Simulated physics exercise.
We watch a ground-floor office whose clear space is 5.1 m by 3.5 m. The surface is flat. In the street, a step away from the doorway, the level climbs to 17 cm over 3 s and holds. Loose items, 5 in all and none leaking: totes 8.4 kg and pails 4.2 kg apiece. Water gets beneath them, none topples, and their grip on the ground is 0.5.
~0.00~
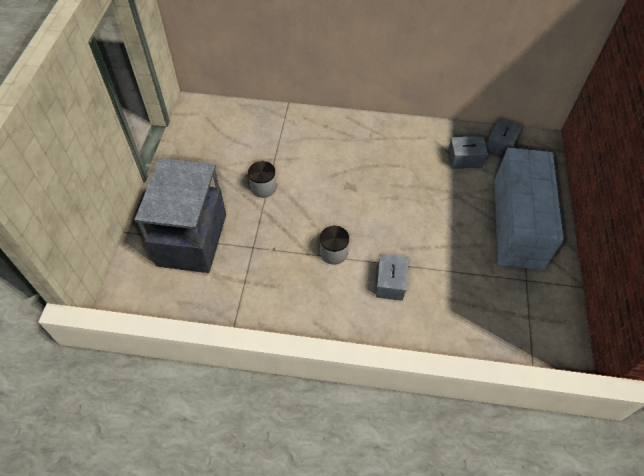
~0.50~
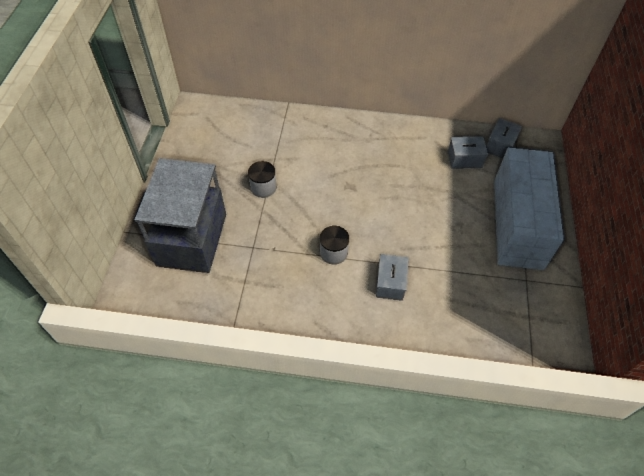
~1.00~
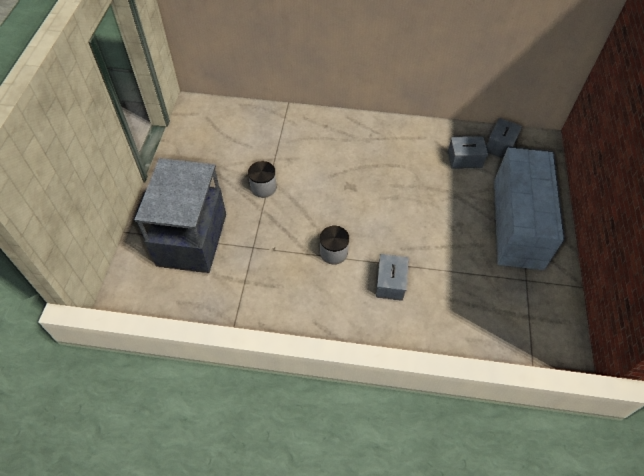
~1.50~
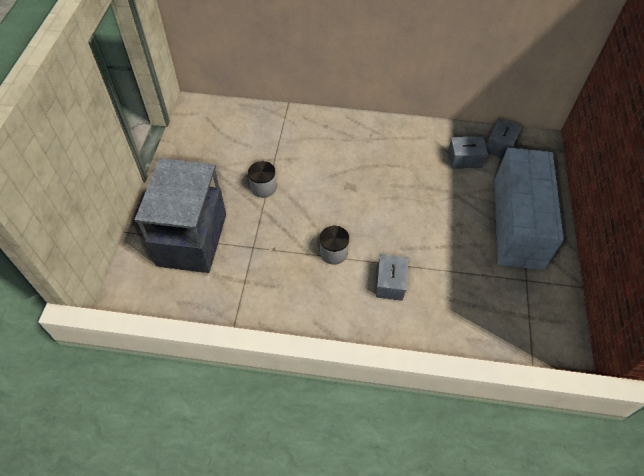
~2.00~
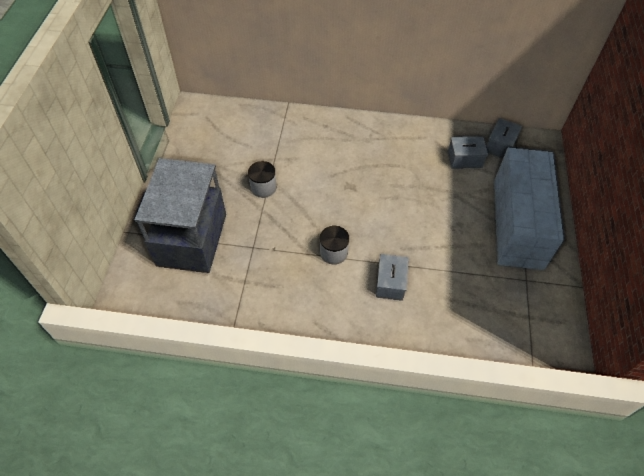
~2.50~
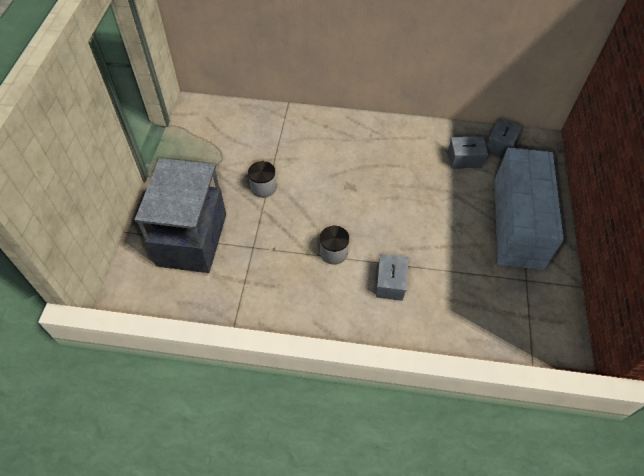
In a room seen from above, with scattered pails and boxes, greenish water covered the ground outside, then a small puddle spread in through the doorway at left while everything inside stayed still.
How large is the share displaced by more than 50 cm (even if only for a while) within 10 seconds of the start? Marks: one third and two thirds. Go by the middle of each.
Share: Under a third.
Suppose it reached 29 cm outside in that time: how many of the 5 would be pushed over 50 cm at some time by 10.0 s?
Then 4.
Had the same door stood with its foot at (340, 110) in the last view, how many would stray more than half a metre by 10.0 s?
Then 1.
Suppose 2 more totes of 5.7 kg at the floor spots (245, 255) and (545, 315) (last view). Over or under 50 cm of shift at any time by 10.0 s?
In turn: Short of it, less.
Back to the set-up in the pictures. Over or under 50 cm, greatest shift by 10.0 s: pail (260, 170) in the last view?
It is more.
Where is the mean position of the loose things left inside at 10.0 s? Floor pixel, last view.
At about (427, 214).
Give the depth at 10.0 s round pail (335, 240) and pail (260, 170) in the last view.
Roughly 3 and 5 cm.
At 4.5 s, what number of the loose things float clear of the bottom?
At that moment 0.
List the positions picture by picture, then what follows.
In the first picture, a tote at (506, 132) rests on the ground; a pail at (262, 171), on the bottom; water covers 0.0 m2; 0 of 5 have shifted.
In the second picture, a tote at (506, 132) rests on the ground; a pail at (262, 171) rests on the ground; 0.0 m2 under water; 0 of 5 have shifted.
In the third picture, a tote at (506, 132), on the bottom; a pail at (262, 171), on the bottom; water covers 0.0 m2; 0 of 5 have shifted.
In the fourth picture, a tote at (506, 132), on the bottom; a pail at (262, 171), on the bottom; 0.0 m2 under water; 0 of 5 have shifted.
In the fifth picture, a tote at (506, 132) rests on the ground; a pail at (262, 171), on the bottom; water covers 0.0 m2; 0 of 5 have shifted.
In the sixth picture, a tote at (506, 132), on the bottom; a pail at (262, 171) rests on the ground; water covers 0.5 m2; 0 of 5 have shifted.
After 3.5 s 0 of 5 are over 50 cm from their spots; 0 afloat.
After 4.5 s 0 of 5 are over 50 cm from their spots; 0 afloat.
After 7.0 s 1 of 5 are over 50 cm from their spots; 0 afloat.
After 10.0 s 1 of 5 are over 50 cm from their spots, and 1 have been at some point; 1 afloat.
